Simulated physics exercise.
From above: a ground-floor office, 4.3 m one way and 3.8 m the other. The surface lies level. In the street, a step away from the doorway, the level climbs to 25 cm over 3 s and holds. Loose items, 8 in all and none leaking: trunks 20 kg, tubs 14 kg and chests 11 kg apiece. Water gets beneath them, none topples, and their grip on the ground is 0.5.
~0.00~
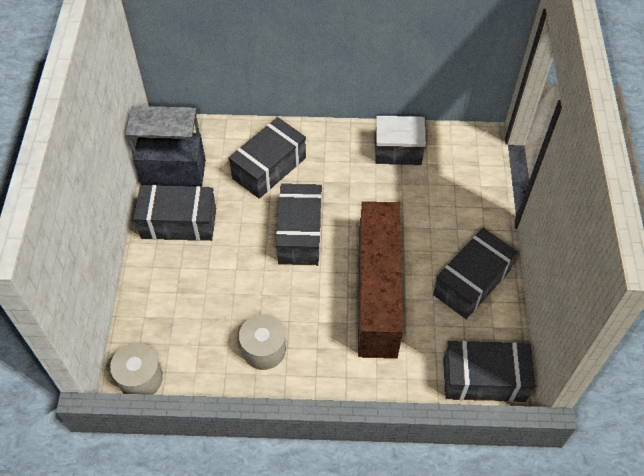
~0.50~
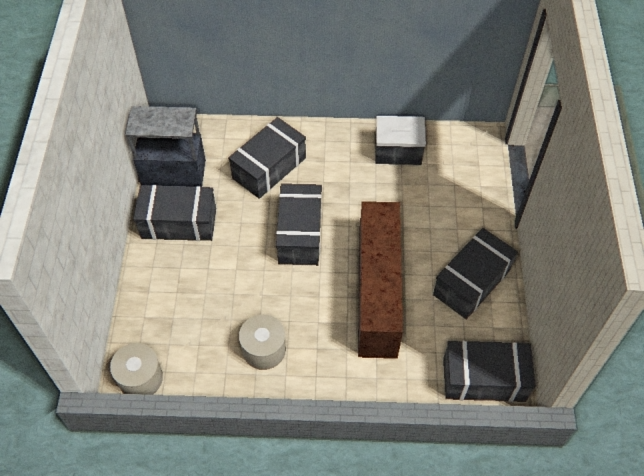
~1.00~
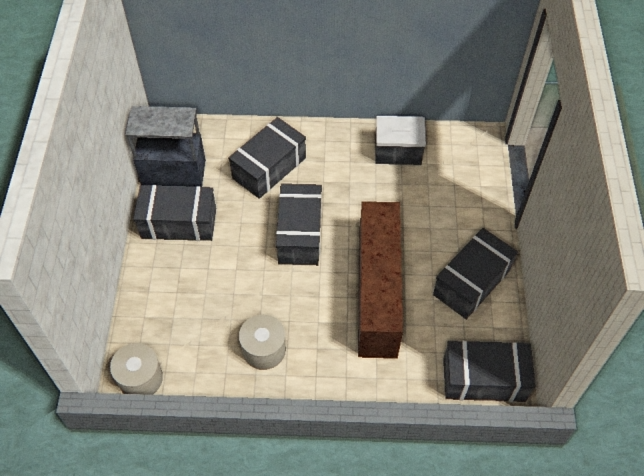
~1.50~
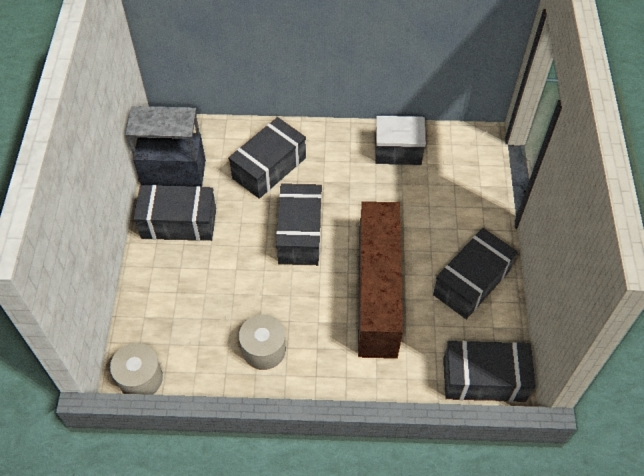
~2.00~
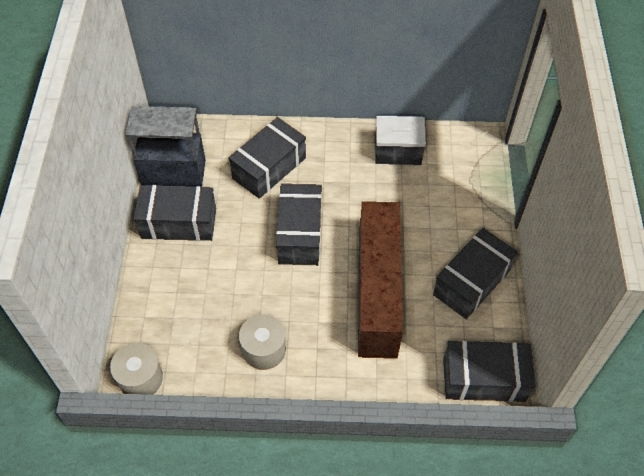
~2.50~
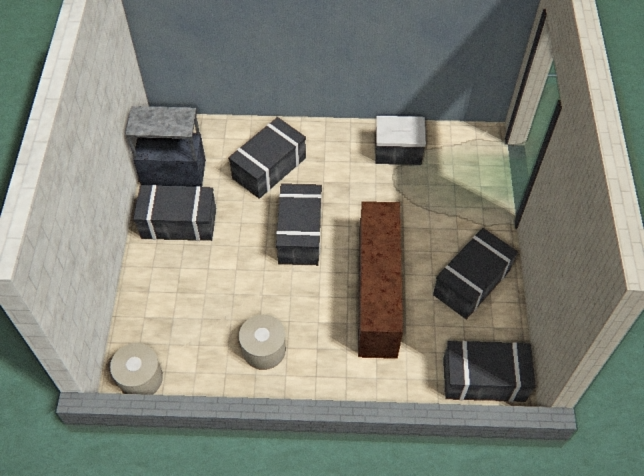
The clip opens on a walled room seen from above, with dark strapped chests, two pale round tubs and a long reddish-brown block on a tiled floor. Outside, the bluish ground turns green, then shallow water enters by the right-hand doorway and spreads inward, while every object stays still.
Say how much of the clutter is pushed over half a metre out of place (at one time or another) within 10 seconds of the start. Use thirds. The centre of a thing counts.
Share: At least two thirds.
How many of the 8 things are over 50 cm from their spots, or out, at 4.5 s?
I count 1.
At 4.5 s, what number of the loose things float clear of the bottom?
At that moment 1.
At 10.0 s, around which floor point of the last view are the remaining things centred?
Around (332, 301).
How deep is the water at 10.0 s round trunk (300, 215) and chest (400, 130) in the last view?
Roughly 10 and 16 cm.
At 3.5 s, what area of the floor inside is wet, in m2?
Some 4.0 m2.
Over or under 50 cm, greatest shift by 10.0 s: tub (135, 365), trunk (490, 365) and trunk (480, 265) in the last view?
In that order: Past it, under, less.
After 3.5 s 0 of 8 are over 50 cm from their spots; 0 afloat.
After 4.5 s 1 of 8 are over 50 cm from their spots; 1 afloat.
After 7.0 s 3 of 8 are over 50 cm from their spots; 3 afloat.
After 10.0 s 6 of 8 are over 50 cm from their spots, and 6 have been at some point; 8 afloat.
